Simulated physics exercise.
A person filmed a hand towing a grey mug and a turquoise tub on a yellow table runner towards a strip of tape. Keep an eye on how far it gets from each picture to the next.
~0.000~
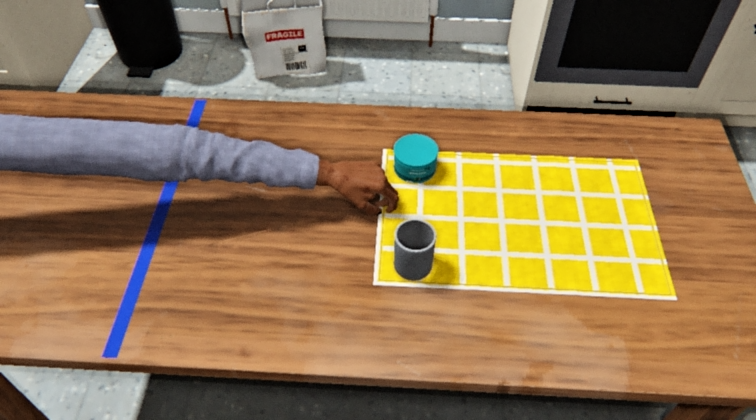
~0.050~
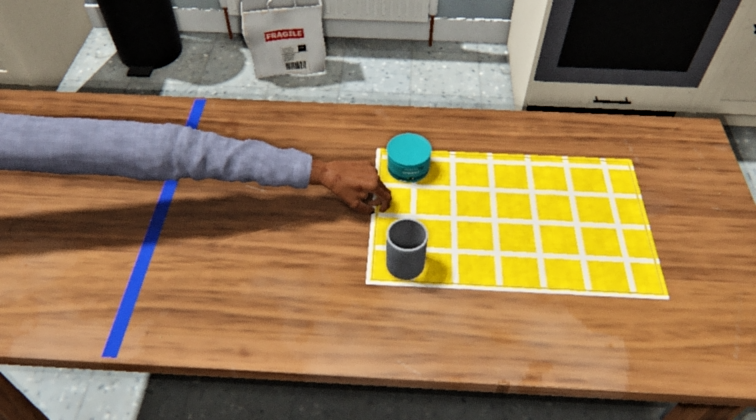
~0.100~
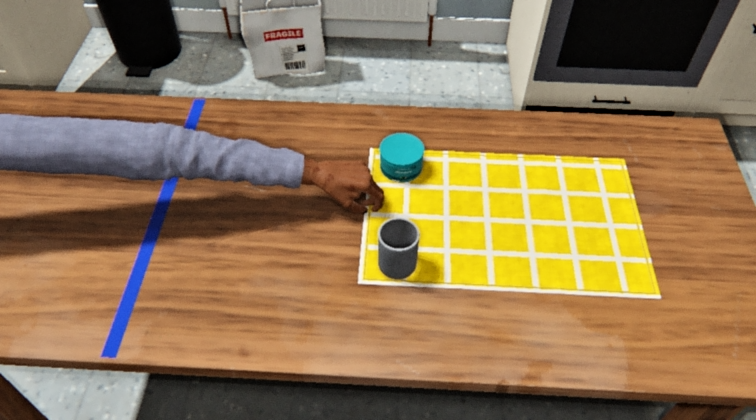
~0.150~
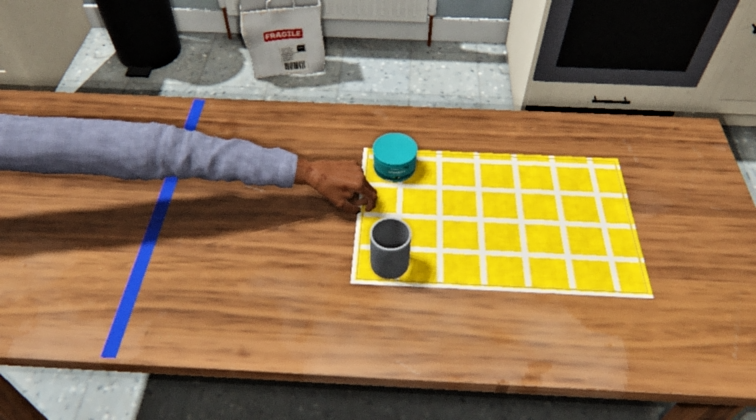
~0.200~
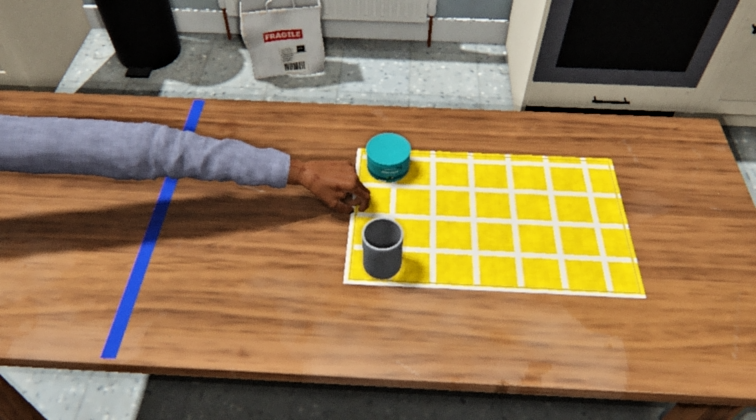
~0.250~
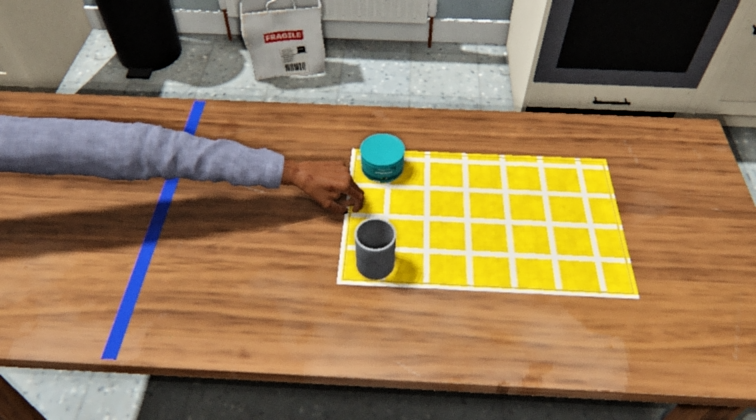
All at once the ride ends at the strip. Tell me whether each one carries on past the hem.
The grey mug stops short of it. The turquoise tub stops short of it.
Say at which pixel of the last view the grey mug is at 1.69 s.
At that time it is at about pixel (162, 240).
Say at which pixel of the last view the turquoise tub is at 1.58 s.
Near pixel (212, 151).
After 1.58 s, hem at the tape; grey mug on the cloth near (174, 240); turquoise tub on the cloth near (212, 151).
After 1.69 s, hem at the tape; grey mug on the cloth near (162, 240); turquoise tub on the cloth near (203, 151).
In the end, hem at the tape; grey mug on the cloth near (162, 240); turquoise tub on the cloth near (203, 151). The grey mug stays on the cloth and the turquoise tub remains aboard.
